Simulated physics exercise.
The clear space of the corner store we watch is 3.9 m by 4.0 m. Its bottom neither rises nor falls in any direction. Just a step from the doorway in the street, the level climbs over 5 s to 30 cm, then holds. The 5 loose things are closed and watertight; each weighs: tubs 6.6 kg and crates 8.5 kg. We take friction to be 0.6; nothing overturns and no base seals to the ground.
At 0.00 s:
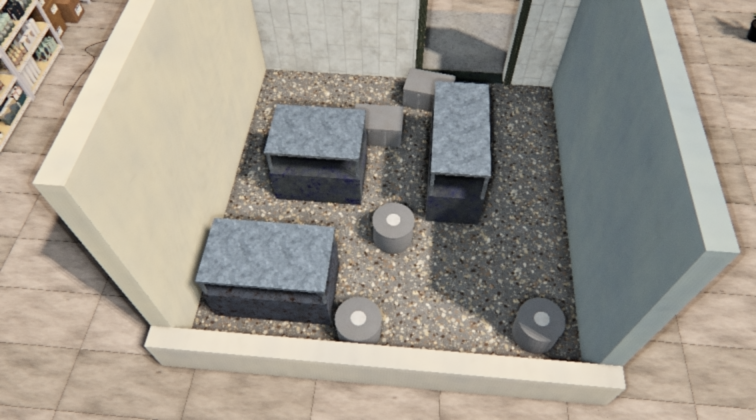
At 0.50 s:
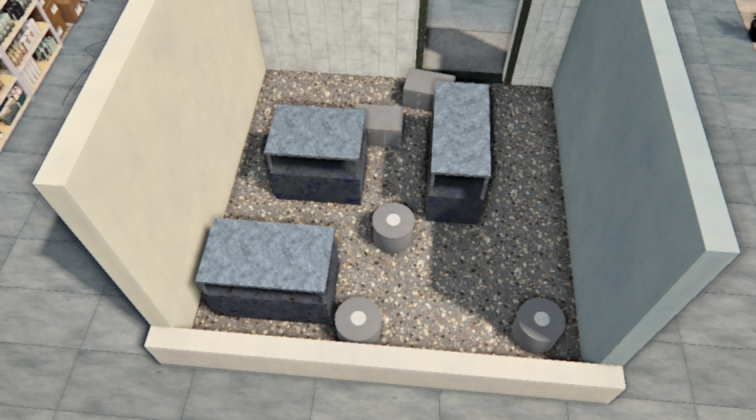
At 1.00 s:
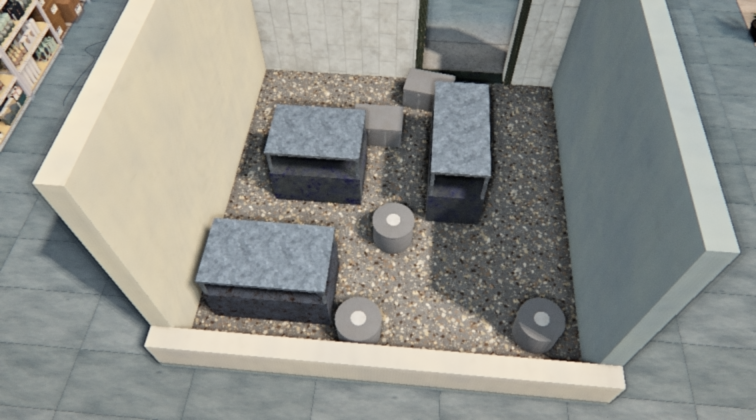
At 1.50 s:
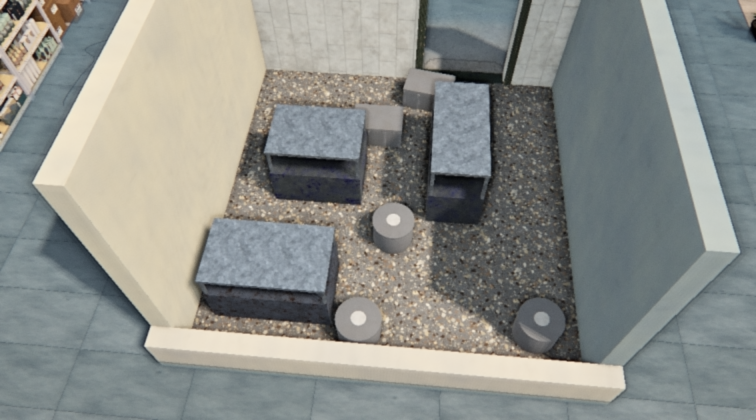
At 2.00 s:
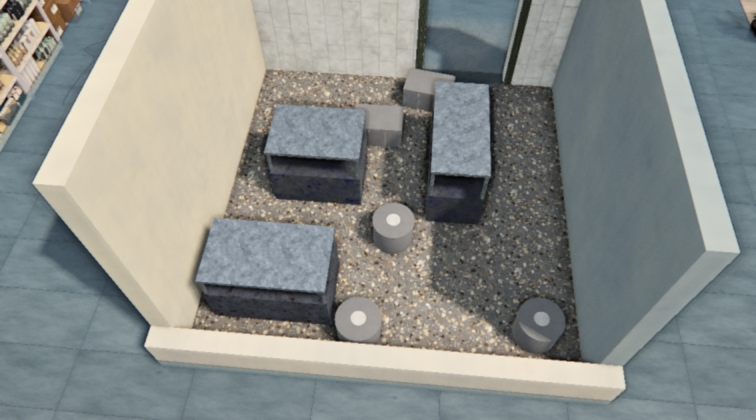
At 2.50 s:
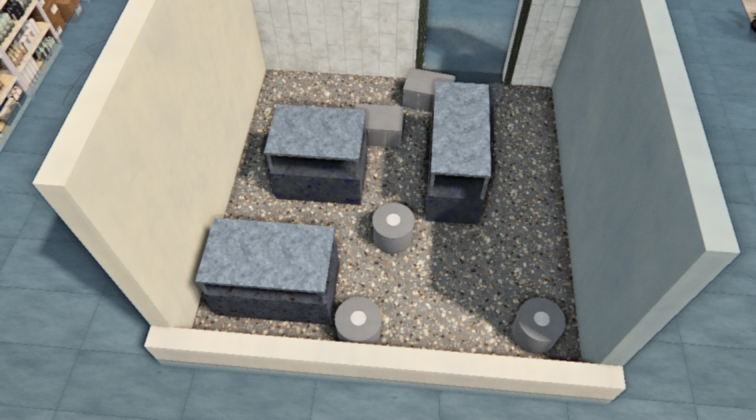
In a small walled corner store with a pebbled floor, dark counters, grey crates and round tubs stay still while the paving outside turns from beige to blue-grey as water spreads over it and shows in the doorway.
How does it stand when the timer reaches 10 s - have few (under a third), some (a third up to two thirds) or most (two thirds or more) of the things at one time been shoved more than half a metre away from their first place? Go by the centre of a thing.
By then, most have.
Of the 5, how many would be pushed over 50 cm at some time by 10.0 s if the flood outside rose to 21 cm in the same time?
It would come to 4 of them.
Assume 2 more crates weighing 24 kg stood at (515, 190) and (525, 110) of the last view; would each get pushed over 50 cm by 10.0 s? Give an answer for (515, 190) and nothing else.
The answer is beyond the limit.
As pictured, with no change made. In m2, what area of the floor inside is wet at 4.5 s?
6.0 m2.
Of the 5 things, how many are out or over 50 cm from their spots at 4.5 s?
Tally: 1.
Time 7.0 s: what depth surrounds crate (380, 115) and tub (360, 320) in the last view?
First about 10 cm, second about 8 cm.
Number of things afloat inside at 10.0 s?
I'd say 5 of them.
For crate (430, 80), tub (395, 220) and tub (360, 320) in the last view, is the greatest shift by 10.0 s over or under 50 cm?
In that order: More, more, short of it.
After 3.5 s 0 of 5 are over 50 cm from their spots; 0 afloat.
After 4.5 s 1 of 5 are over 50 cm from their spots; 0 afloat.
After 7.0 s 3 of 5 are over 50 cm from their spots; 4 afloat.
After 10.0 s 3 of 5 are over 50 cm from their spots, and 4 have been at some point; 5 afloat.
